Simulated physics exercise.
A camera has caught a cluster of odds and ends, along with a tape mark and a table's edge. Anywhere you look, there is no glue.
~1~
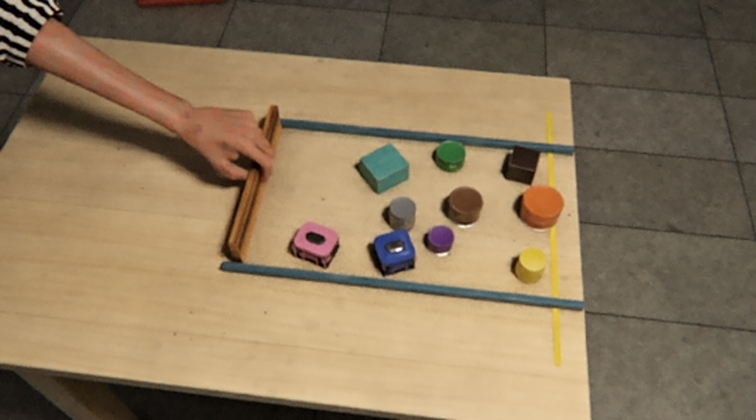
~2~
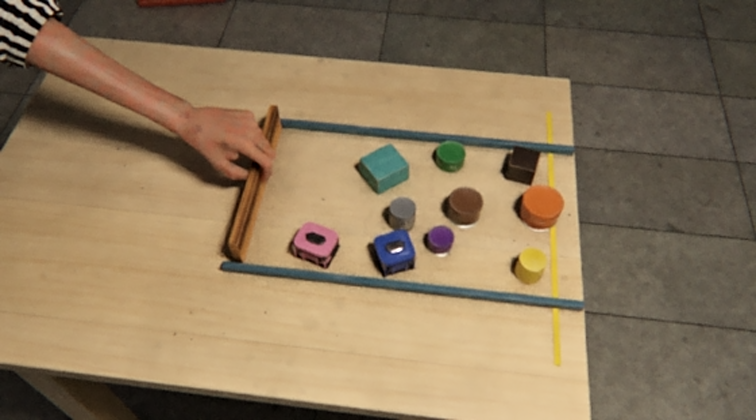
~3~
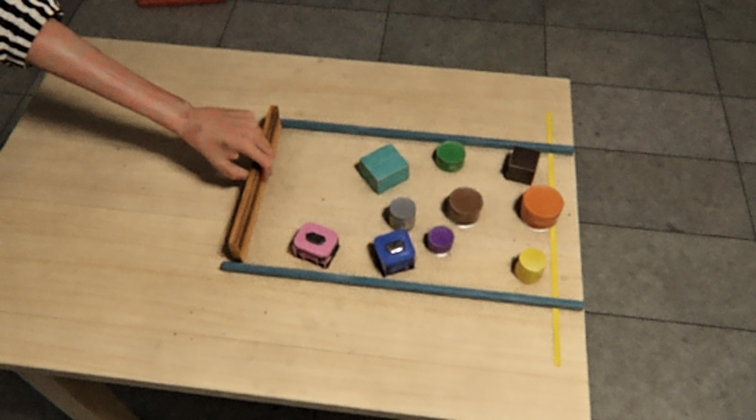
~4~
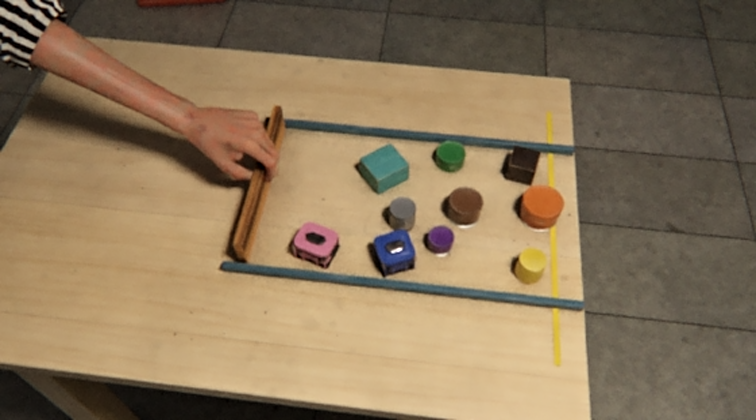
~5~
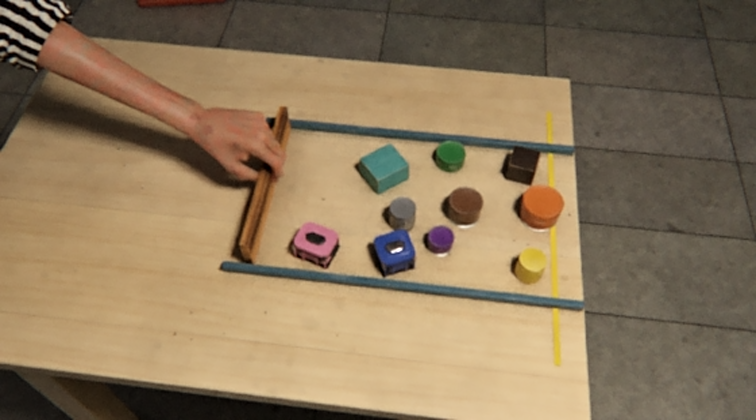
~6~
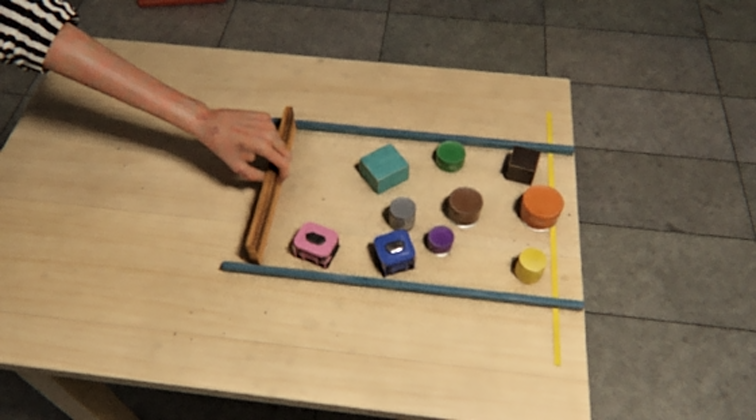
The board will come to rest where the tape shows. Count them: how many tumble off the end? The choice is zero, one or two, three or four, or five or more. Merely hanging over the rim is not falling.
Five or more slip off.
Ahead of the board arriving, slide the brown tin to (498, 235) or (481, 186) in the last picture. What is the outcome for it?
Order of tries: Off, off.
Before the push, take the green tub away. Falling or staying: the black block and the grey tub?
So the black block is still there and the grey tub is still there.
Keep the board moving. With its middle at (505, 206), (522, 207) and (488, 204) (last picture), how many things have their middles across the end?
Counts per position: 1 / 2 / 0.
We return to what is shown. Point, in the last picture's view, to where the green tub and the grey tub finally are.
Near (566, 161) and (569, 239).
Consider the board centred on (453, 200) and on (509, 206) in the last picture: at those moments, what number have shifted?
Counting first: 8, next 10.
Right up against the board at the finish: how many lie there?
In total, 4.
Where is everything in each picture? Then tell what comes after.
Orange pot (541, 208); yellow lid (531, 266); black block (523, 166); board (257, 180); tape (553, 222), in the first frame.
Yellow lid (531, 266); grey tub (403, 215), in the second frame.
Black block (523, 166); green tub (451, 157), in the third frame.
Orange pot (541, 208); board (262, 181), in the fourth frame.
Yellow lid (531, 266); blue case (394, 253), in the fifth frame.
Orange pot (541, 208); yellow lid (531, 266); black block (523, 166); board (274, 182); tape (553, 222), in the sixth frame.
Soon after, none off yet; orange pot at rest near (541, 208); yellow lid at rest near (531, 266); black block at rest near (523, 166).
In the end, the number that fall off is five or more; gone, blue case, purple tin, brown tin, black block, yellow lid and orange pot.
